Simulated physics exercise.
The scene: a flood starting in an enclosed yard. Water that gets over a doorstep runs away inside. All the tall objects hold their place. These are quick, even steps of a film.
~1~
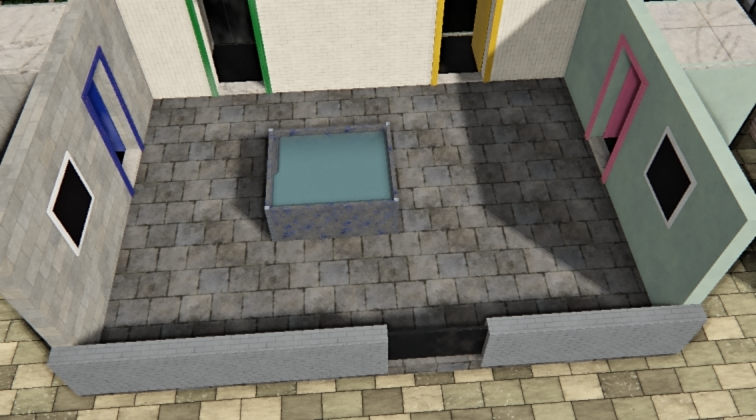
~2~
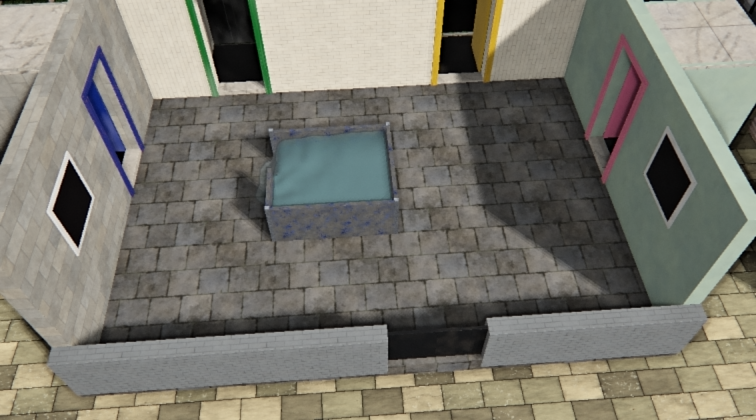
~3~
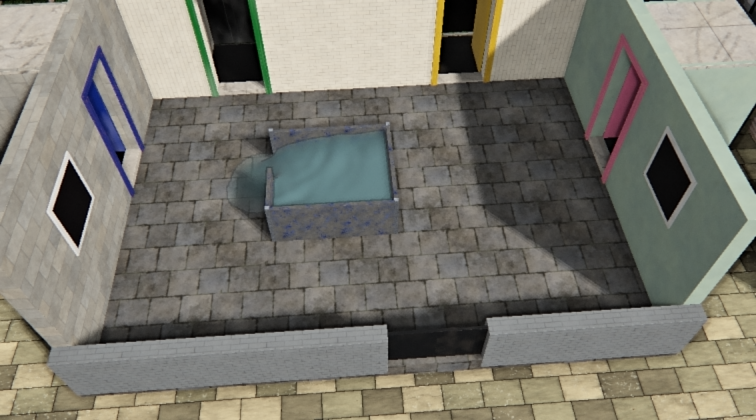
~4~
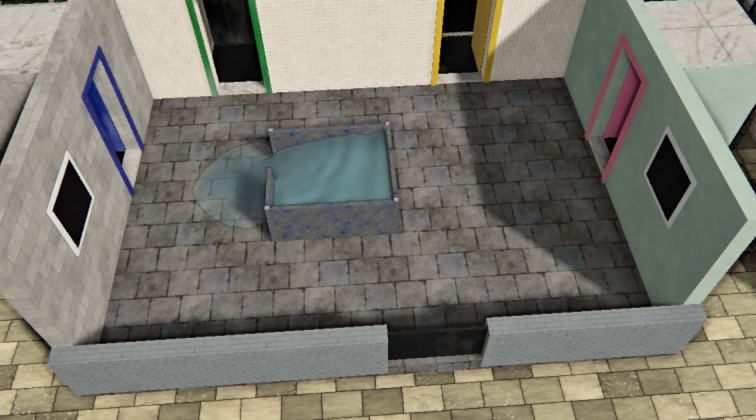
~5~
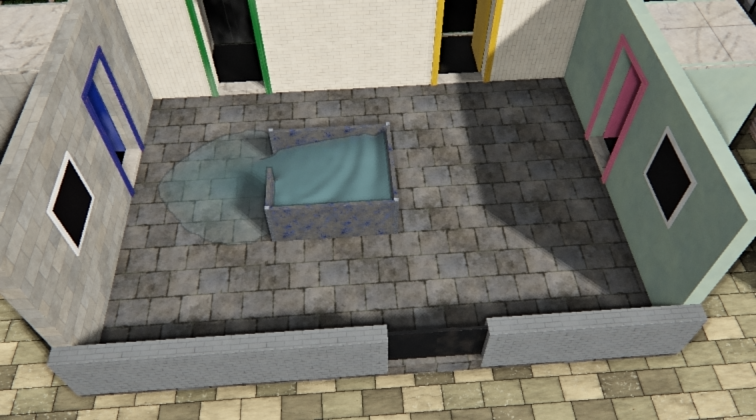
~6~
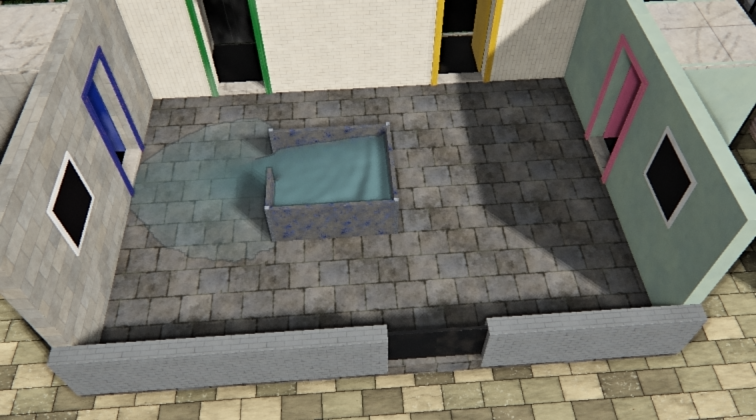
In a walled yard paved with grey stone, a square open tank stands full of still, blue-green water. Water begins pouring through a gap in the tank's left side, then spreads leftward over the paving in a widening, rounded sheet, reaching close to the wall with the blue door frame.
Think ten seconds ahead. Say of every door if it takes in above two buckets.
One by one: The yellow door stays under that; the pink door stays under that; the green door stays under that; the blue door takes more than that.
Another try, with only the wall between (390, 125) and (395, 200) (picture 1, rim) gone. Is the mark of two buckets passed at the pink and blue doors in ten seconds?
My reading: The pink one passes that mark, the blue one keeps below it.
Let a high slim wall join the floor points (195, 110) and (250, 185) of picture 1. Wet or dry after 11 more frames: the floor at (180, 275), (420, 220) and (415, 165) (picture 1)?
One after the other: Covered, dry, free of water.
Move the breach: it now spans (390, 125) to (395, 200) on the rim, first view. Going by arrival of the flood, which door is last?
Last comes the blue one.
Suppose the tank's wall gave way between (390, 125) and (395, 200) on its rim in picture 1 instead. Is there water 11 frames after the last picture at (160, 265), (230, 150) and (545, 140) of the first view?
One after the other: No water, not flooded, covered.
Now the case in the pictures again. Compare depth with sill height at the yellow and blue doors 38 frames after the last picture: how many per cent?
In turn 50 and 110 per cent.
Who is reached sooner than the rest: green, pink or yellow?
I say the green one.
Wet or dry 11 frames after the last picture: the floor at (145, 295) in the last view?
Verdict: Under water.
A moment on, water covers 20 % of the floor; the yellow door not reached, the pink door not reached, the green door wet at the sill, nothing in, the blue door over two buckets in.
Next, water covers 25 % of the floor; the yellow door not reached, the pink door not reached, the green door wet at the sill, nothing in, the blue door far over two buckets in.
Then, water covers 30 % of the floor; the yellow door not reached, the pink door not reached, the green door wet at the sill, nothing in, the blue door far over two buckets in.
Later, water covers 65 % of the floor; the yellow door wet at the sill, nothing in, the pink door not reached, the green door under two buckets in, the blue door far over two buckets in.
In the end, water covers 95 % of the floor; the yellow door wet at the sill, nothing in, the pink door wet at the sill, nothing in, the green door under two buckets in, the blue door far over two buckets in.
